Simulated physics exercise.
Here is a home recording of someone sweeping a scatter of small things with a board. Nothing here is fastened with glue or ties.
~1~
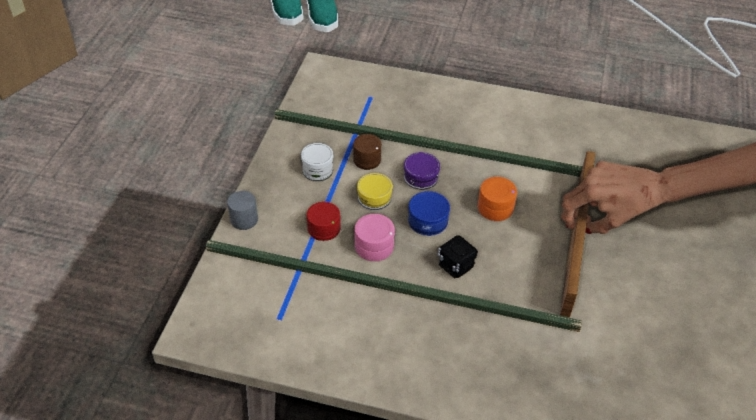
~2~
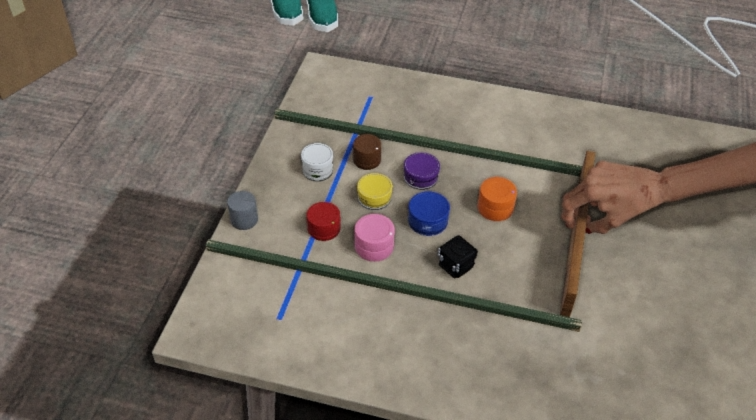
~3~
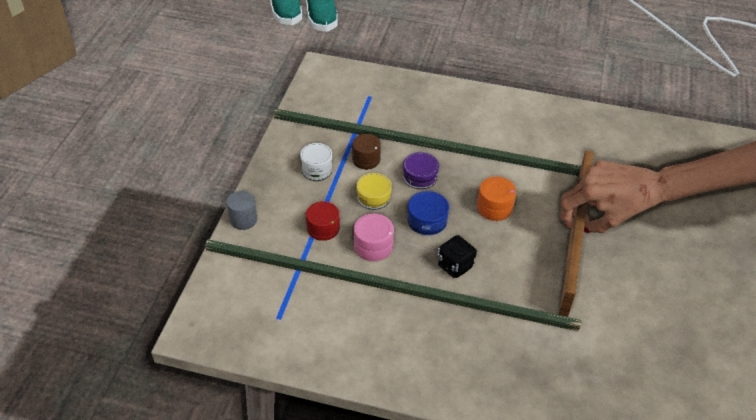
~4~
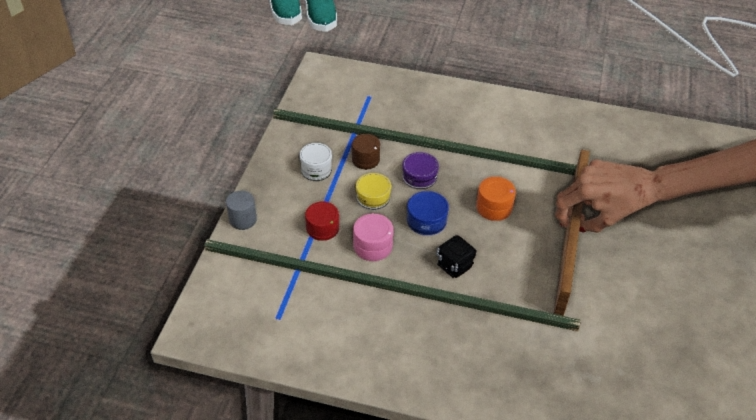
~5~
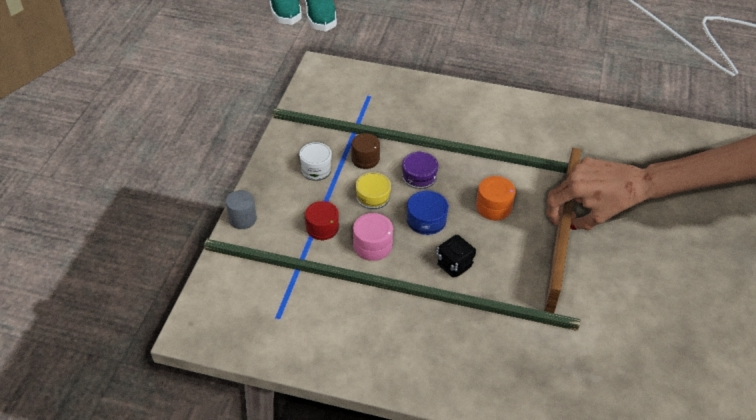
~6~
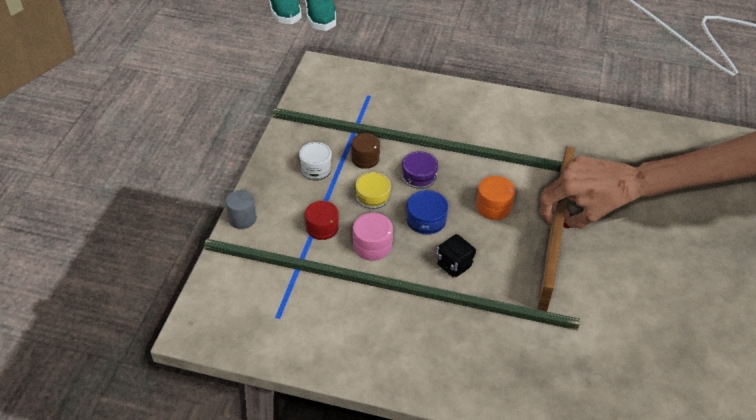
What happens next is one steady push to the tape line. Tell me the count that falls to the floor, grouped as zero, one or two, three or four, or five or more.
The count is zero.
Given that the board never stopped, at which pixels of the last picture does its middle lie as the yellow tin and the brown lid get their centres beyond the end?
Estimated middle: (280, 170), and (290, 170) for the other.
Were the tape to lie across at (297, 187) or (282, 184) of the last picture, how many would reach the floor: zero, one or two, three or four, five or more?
The first spot gives one or two, the second gives either three or four.
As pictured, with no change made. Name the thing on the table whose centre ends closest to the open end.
The foremost one is the grey lid.
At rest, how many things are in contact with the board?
That would be 4 of them.
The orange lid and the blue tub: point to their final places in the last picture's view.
The orange lid stops around (320, 164); the blue tub around (302, 203).
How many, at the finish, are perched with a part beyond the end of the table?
I'd put it at 0.
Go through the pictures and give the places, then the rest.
The first picture shows grey lid (243, 211); white tin (317, 163); red lid (324, 221); board (578, 231); tape (331, 195).
The second picture shows white tin (317, 162); orange lid (497, 199).
The third picture shows red lid (323, 221); black case (457, 257).
The fourth picture shows grey lid (242, 210); pink lid (373, 237).
The fifth picture shows white tin (316, 162); blue tub (427, 213).
The sixth picture shows grey lid (241, 209); white tin (316, 161); red lid (322, 221); board (557, 225); tape (329, 194).
A little later, none off yet; grey lid at rest near (241, 209); white tin at rest near (316, 161); red lid at rest near (322, 221).
Next, none off yet; grey lid at rest near (241, 209); white tin moving near (312, 159); red lid shifted about its own width near (283, 207).
When it is over, the number that fall off is zero.
